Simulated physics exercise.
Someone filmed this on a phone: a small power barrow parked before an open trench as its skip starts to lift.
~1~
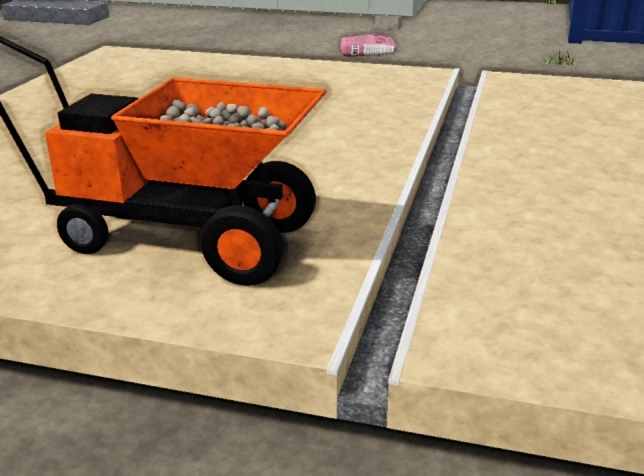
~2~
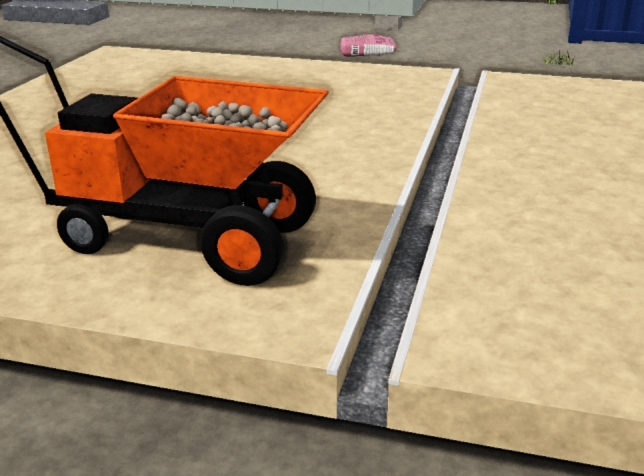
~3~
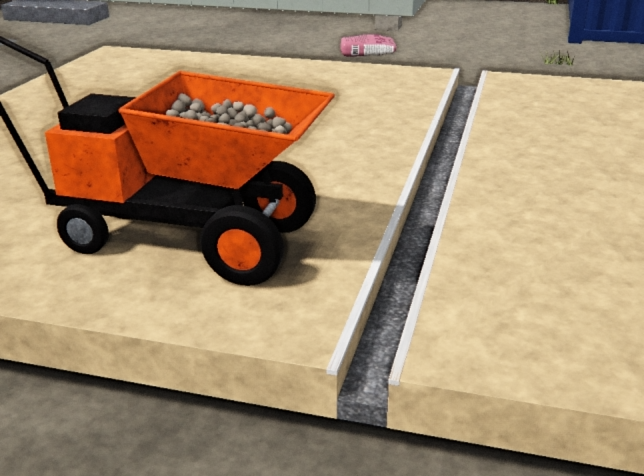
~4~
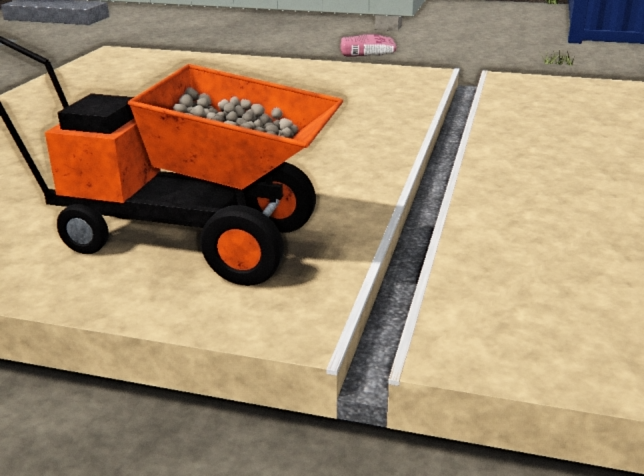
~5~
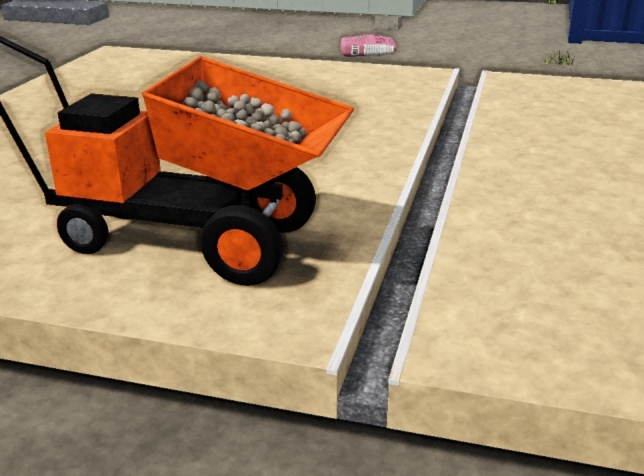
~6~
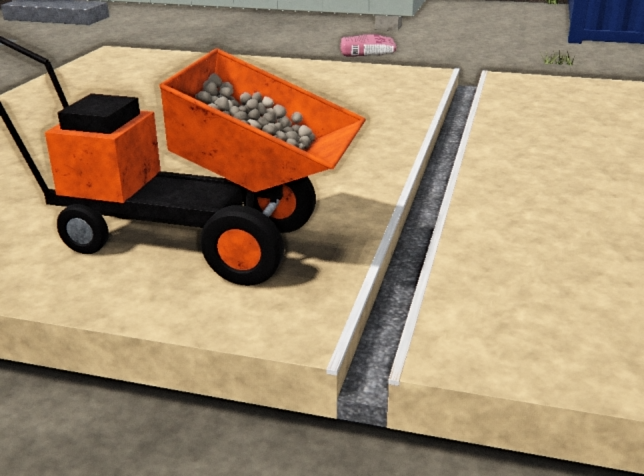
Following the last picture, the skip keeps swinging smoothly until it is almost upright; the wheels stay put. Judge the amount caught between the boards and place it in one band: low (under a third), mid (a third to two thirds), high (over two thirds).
Mid.
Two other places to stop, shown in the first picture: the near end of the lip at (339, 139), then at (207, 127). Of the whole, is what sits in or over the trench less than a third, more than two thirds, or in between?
For the first case, below one third; for the second case, the middle third.
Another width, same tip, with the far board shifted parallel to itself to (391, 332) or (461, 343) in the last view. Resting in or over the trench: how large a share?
Roughly 30 percent first and 100 percent second.
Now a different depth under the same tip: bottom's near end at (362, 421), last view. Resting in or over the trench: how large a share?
Something close to 70 per cent.
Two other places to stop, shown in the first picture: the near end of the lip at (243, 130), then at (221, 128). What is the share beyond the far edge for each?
Position 1 near 10 %, position 2 near 0 %.
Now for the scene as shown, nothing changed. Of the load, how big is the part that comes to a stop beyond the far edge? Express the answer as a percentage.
Close to 35 in a hundred.
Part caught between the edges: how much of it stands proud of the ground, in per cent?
My best guess is some 10 per cent.
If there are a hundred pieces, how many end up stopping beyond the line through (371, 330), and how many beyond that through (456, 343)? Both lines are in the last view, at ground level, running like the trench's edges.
Respectively 70 and 20 %.
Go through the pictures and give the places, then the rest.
Lip of the skip at (287, 134), level; top of the load at (205, 128), river pebbles; first edge of the trench at (350, 326); far edge at (407, 335), the trench under half as wide as the skip, and about half as deep as wide, in the first picture.
Lip of the skip at (289, 135), tipped barely; top of the load at (201, 125), in the second picture.
Lip of the skip at (296, 139), tipped barely; top of the load at (206, 122), in the third picture.
Lip of the skip at (306, 145), tipped a little; top of the load at (198, 112), in the fourth picture.
Lip of the skip at (319, 155), tipped a little; top of the load at (209, 108), in the fifth picture.
Lip of the skip at (332, 167), tipped clearly; top of the load at (206, 114); first edge of the trench at (350, 326); far edge at (407, 335), in the sixth picture.
Soon after the last picture, skip tipped steeply; all in the skip.
A little later, skip tipped right over; about a third in the skip; about half in or heaped over the trench; about a quarter beyond it.
Later still, skip tipped right over; a small part in the skip; about half in or heaped over the trench; about a third beyond it.
At rest, skip tipped right over; a small part in the skip; about half in or heaped over the trench; about a third beyond it.
